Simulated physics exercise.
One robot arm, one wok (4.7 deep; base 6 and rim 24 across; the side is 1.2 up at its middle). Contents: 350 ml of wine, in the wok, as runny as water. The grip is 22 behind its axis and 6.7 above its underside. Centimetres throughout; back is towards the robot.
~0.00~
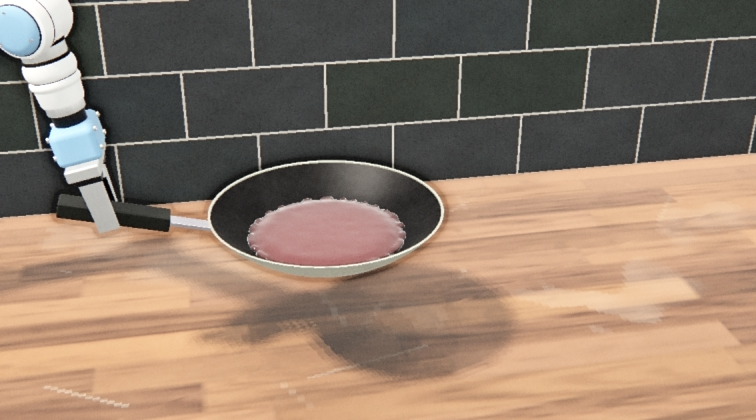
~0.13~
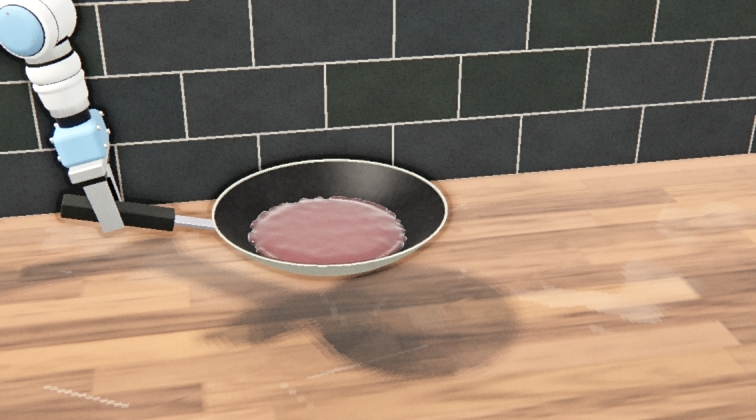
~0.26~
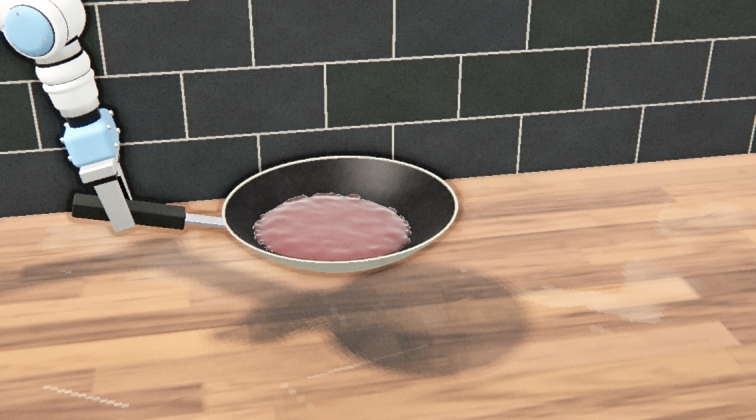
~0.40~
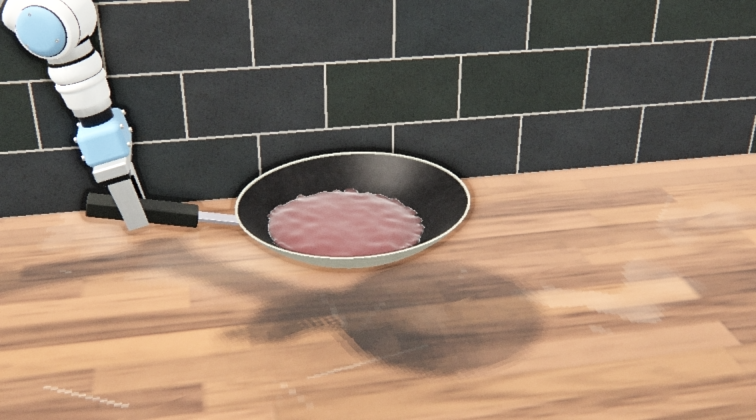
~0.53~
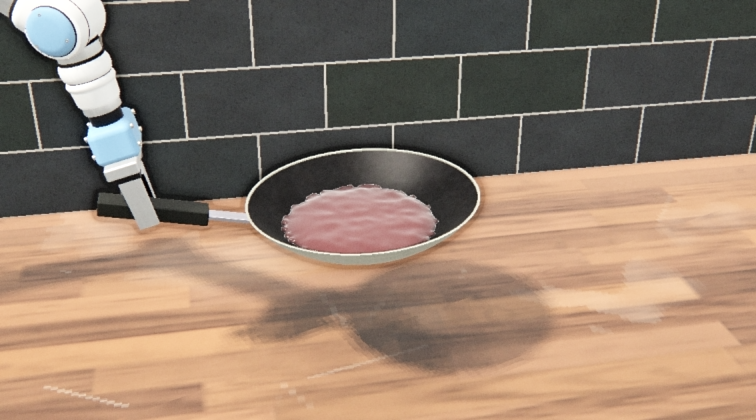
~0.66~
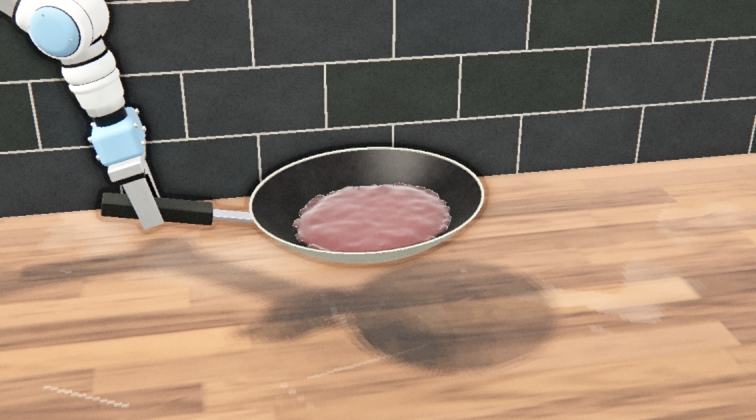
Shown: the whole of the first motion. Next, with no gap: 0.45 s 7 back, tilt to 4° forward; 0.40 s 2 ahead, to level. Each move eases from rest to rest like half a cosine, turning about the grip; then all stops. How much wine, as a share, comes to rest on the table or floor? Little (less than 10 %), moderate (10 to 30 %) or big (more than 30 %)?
Answer: Little; less than 10 % of the wine finishes on the table or floor.
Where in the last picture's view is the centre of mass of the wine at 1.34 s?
Near (278, 242).
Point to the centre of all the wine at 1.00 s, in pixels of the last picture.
Around (326, 246).
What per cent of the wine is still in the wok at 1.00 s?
About 100 %.
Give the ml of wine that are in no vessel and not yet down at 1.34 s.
About 0 ml.
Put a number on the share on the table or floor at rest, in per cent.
Near 4 %.
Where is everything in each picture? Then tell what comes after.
The first frame shows the wok middle at (327, 230), level; upper third of the wine around (326, 232), from x 250 to 405, top at y 200; 345 ml in the wok.
The second frame shows the wok middle at (331, 229), level; upper third of the wine around (322, 231), from x 250 to 405, top at y 200.
The third frame shows the wok middle at (341, 226), tilted 1° backward; upper third of the wine around (317, 229), from x 255 to 410, top at y 195.
The fourth frame shows the wok middle at (354, 221), tilted 2° backward; upper third of the wine around (329, 225), from x 270 to 420, top at y 190.
The fifth frame shows the wok middle at (364, 218), tilted 3° backward; upper third of the wine around (367, 219), from x 285 to 435, top at y 185.
The sixth frame shows the wok middle at (368, 217), tilted 3° backward; upper third of the wine around (397, 214), from x 295 to 450, top at y 185; 345 ml in the wok.
After 1.00 s, tilted 3° forward, liquid up to 14 above the table; 345 ml in the wok.
After 1.34 s, tilted 2° forward, liquid up to 16 above the table; 345 ml in the wok.
After 1.71 s, level, liquid up to 17 above the table; 335 ml in the wok, 10 ml in the air or running down outside.
After 2.51 s, level, liquid up to 17 above the table; 335 ml in the wok, 15 ml on the table or floor.
In the end, 335 ml in the wok, 15 ml on the table or floor. That is 4 % on the table or floor.
